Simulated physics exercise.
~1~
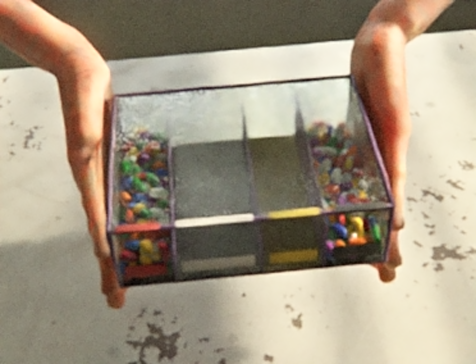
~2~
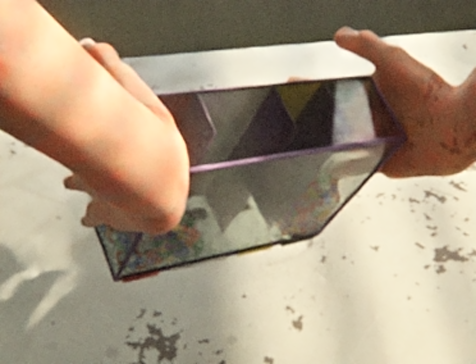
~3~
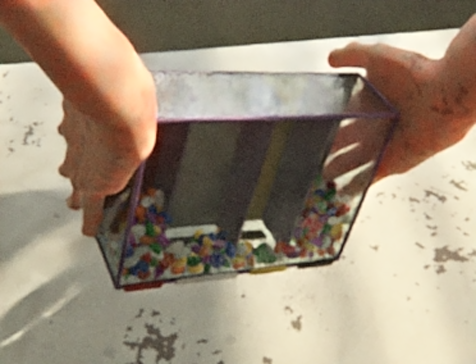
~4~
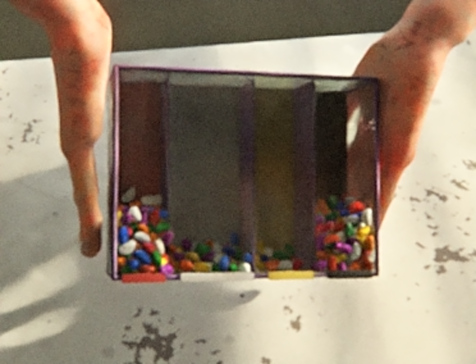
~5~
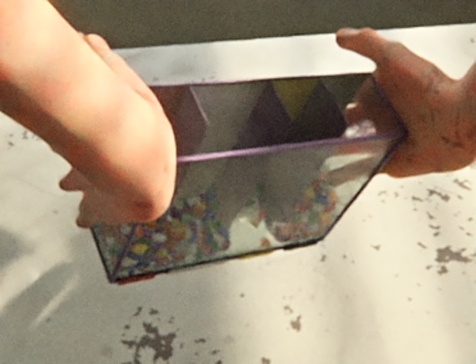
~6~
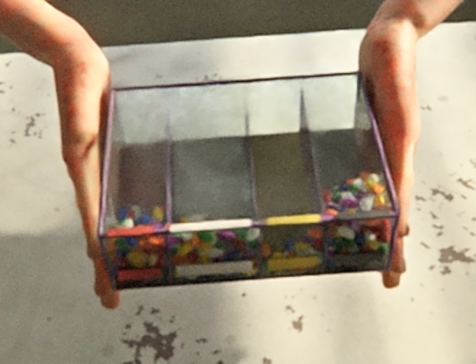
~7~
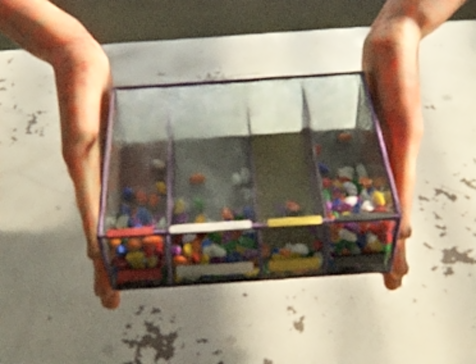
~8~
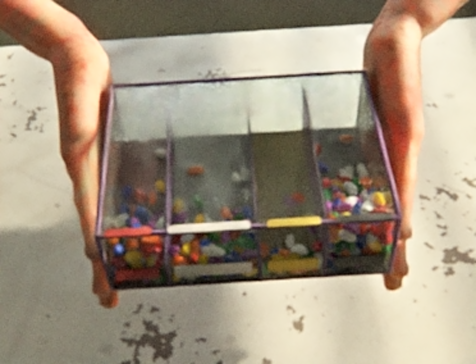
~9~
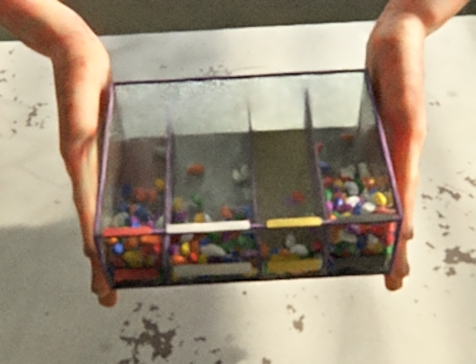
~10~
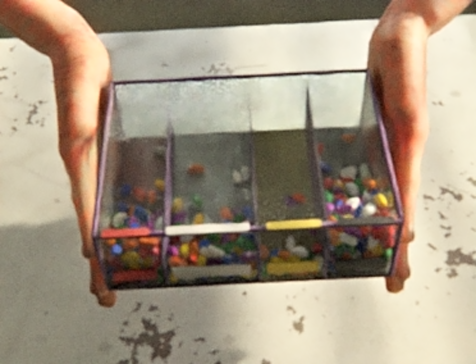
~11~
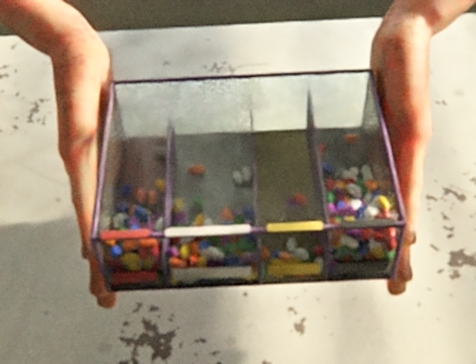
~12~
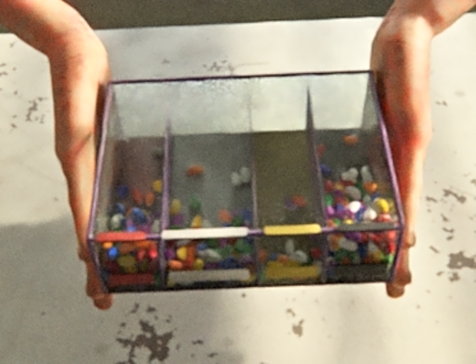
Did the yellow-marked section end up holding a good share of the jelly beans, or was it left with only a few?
The yellow-marked section was left with only a few jelly beans, while the other three sections each ended up with a good share.
Two hands held a clear divided box of colorful jelly beans, tipped it steeply, eased it partway back, tipped it over again, then brought it level and held it still, with beans in every section but fewest in the yellow-marked one.
